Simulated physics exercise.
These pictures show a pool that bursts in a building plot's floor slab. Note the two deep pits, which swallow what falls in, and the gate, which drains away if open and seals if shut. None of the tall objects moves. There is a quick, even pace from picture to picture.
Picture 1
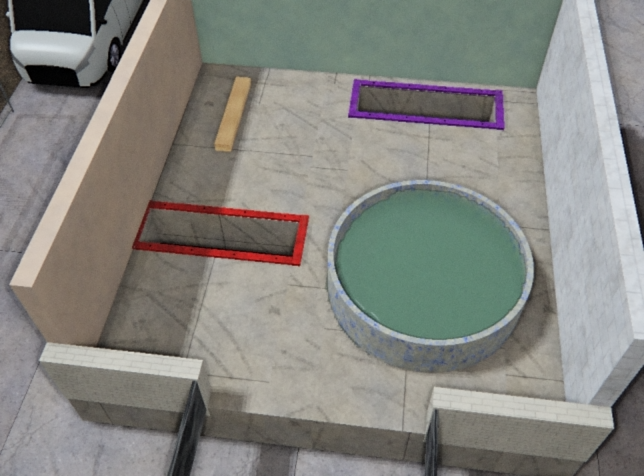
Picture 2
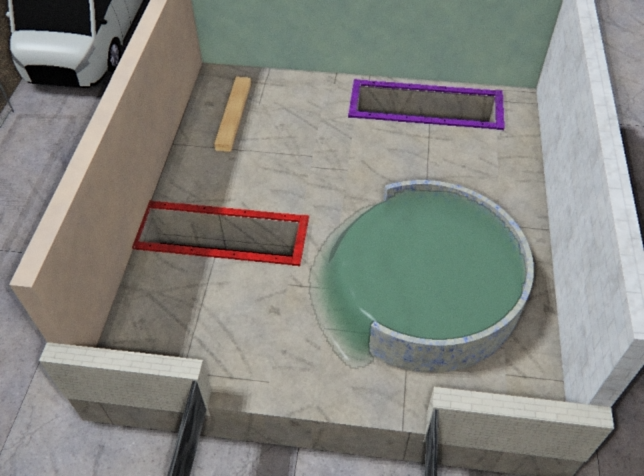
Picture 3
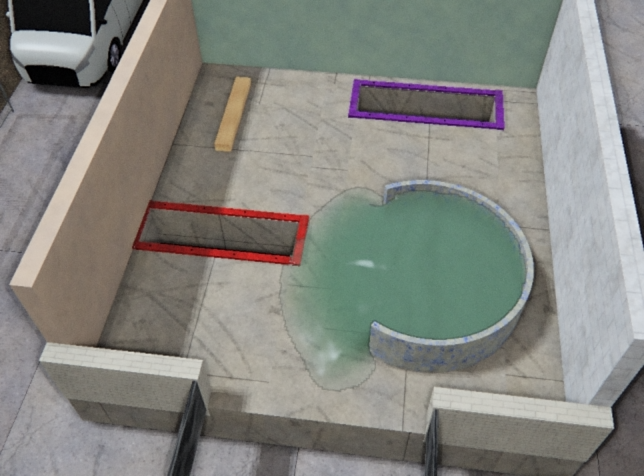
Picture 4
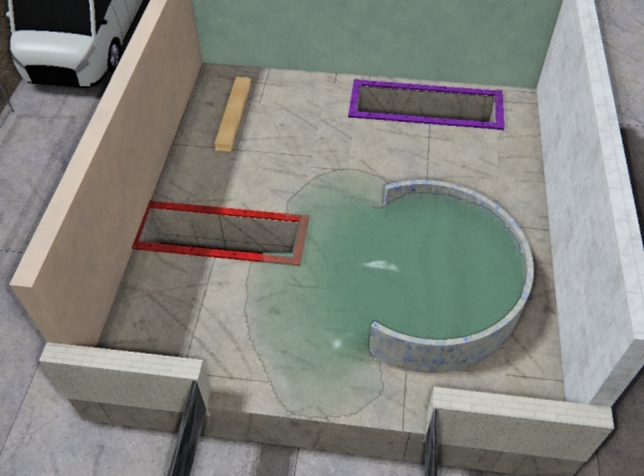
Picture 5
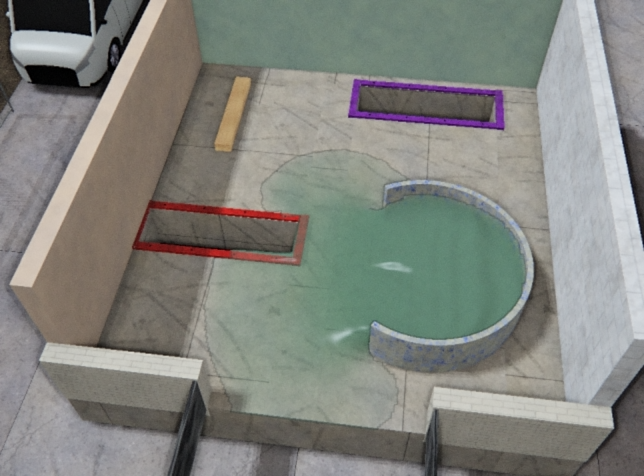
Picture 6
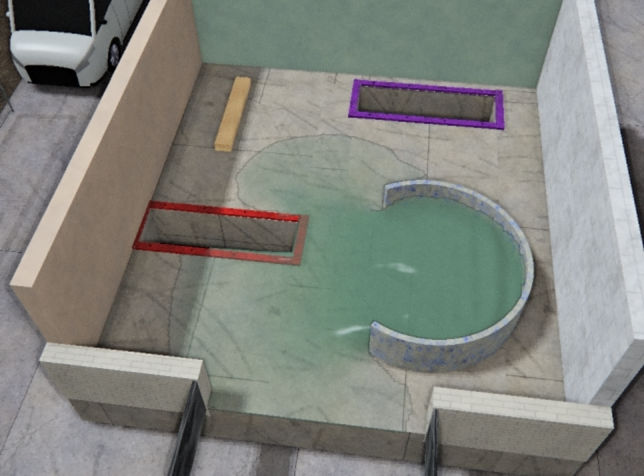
A round pool of green water sits right of centre on a walled, pale stone floor, seen from above by a still camera. A red-framed pit lies to the left, a purple-framed one near the green back wall, with a wooden beam and a parked white car at upper left. The pool's left side opens and water pours out, spreading leftward around the red frame, toward the front opening and toward the back.
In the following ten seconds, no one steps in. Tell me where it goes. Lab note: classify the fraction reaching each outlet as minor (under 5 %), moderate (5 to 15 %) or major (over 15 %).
Fractions by outlet: Gate major; red pit major; purple pit minor.
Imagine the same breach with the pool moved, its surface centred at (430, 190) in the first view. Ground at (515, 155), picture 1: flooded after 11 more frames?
Result: Unwetted.
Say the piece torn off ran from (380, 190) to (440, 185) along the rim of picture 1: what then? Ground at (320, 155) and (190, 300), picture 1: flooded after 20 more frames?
First spot submerged, second spot spared.
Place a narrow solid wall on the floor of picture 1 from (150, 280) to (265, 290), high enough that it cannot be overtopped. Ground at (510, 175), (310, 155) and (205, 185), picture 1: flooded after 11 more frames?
In that order, I'd expect them to be kept clear of the flood, reached by the flood and reached by the flood.
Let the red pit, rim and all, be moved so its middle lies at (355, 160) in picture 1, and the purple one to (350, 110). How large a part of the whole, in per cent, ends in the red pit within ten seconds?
Out of a hundred parts, 10 go to red.
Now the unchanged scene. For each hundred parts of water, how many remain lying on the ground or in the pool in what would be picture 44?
About 52 per cent.
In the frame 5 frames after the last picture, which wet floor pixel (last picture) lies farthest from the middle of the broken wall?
My best guess is about (257, 88).
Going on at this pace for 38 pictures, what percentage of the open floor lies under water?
Roughly 70 %.
A moment on, water covers 50 % of the floor; the gate 4 %, the red pit 7 %, the purple pit 0 %.
Next, water covers 55 % of the floor; the gate 6 %, the red pit 13 %, the purple pit 0 %.
Then, water covers 55 % of the floor; the gate 9 %, the red pit 22 %, the purple pit 0 %.
Later, water covers 70 % of the floor; the gate 16 %, the red pit 32 %, the purple pit 1 %.
In the end, water covers 85 % of the floor; the gate 24 %, the red pit 35 %, the purple pit 1 %.
